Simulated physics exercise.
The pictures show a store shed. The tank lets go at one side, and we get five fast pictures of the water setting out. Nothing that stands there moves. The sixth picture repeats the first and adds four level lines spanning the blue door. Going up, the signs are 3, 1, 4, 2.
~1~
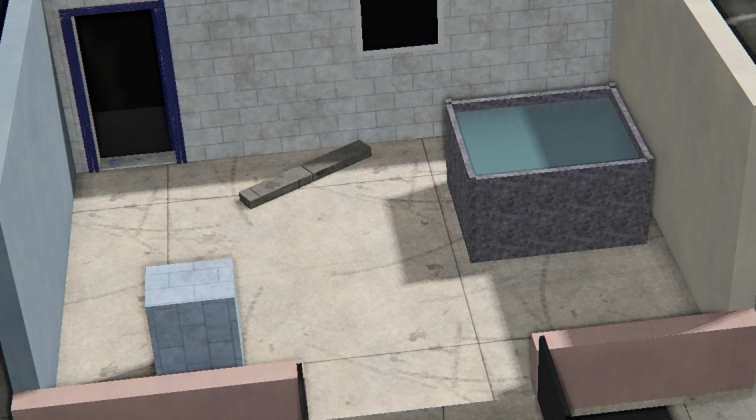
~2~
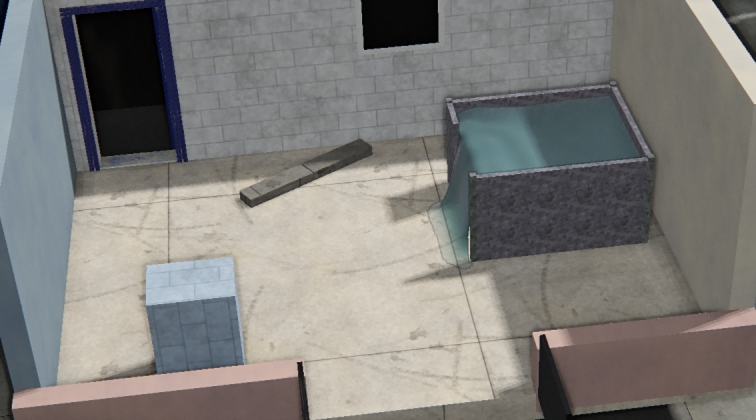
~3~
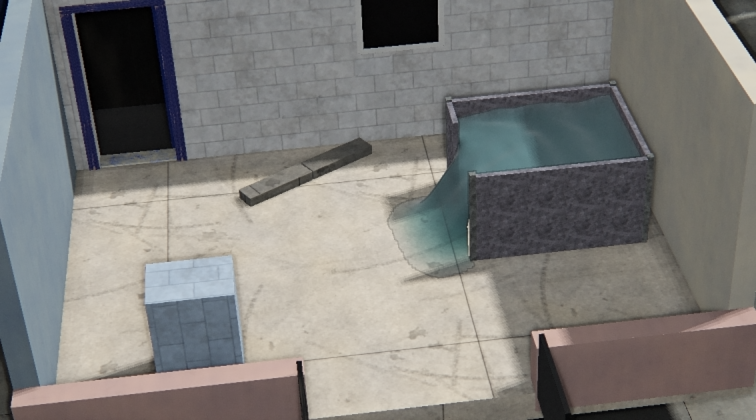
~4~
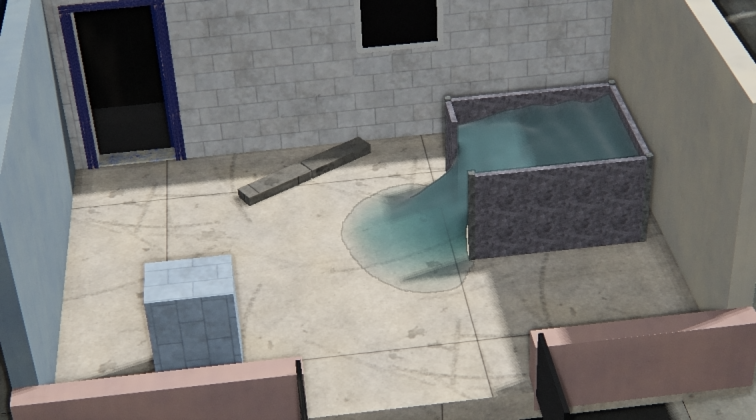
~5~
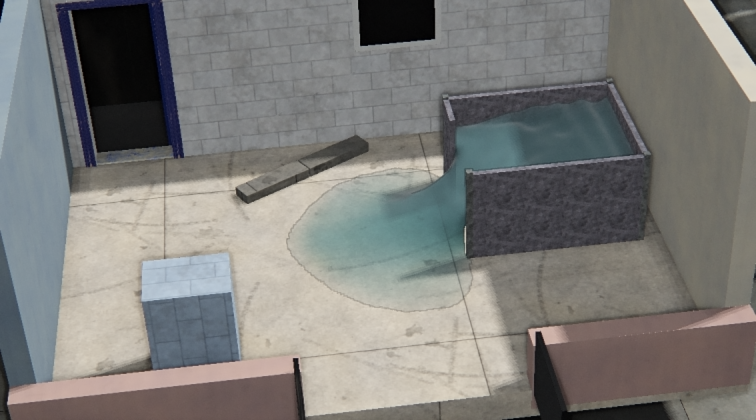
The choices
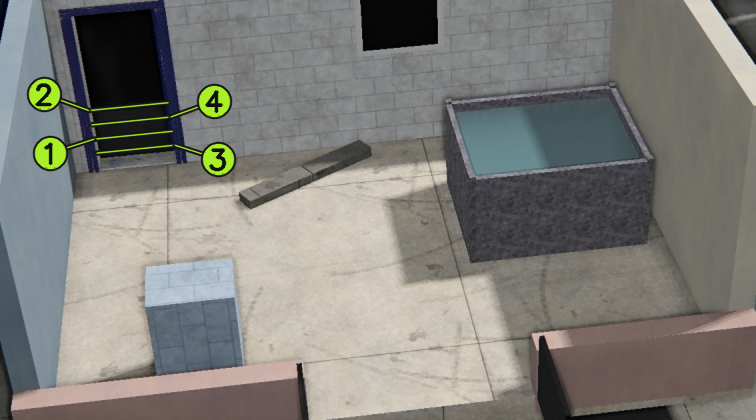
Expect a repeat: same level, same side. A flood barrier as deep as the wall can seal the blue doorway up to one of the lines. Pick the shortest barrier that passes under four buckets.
Choose 3.
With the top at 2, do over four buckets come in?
No, that is safe.
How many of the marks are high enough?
All four.
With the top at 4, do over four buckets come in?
No, that is safe.
On the marked copy, 1 at (133, 135); 2 at (128, 106); 3 at (135, 149); 4 at (131, 121); from the bottom up 3, 1, 4, 2.
For mark 1, nothing gets over.
For mark 2, nothing gets over.
For mark 3, a splash gets over, under a bucket.
For mark 4, nothing gets over.
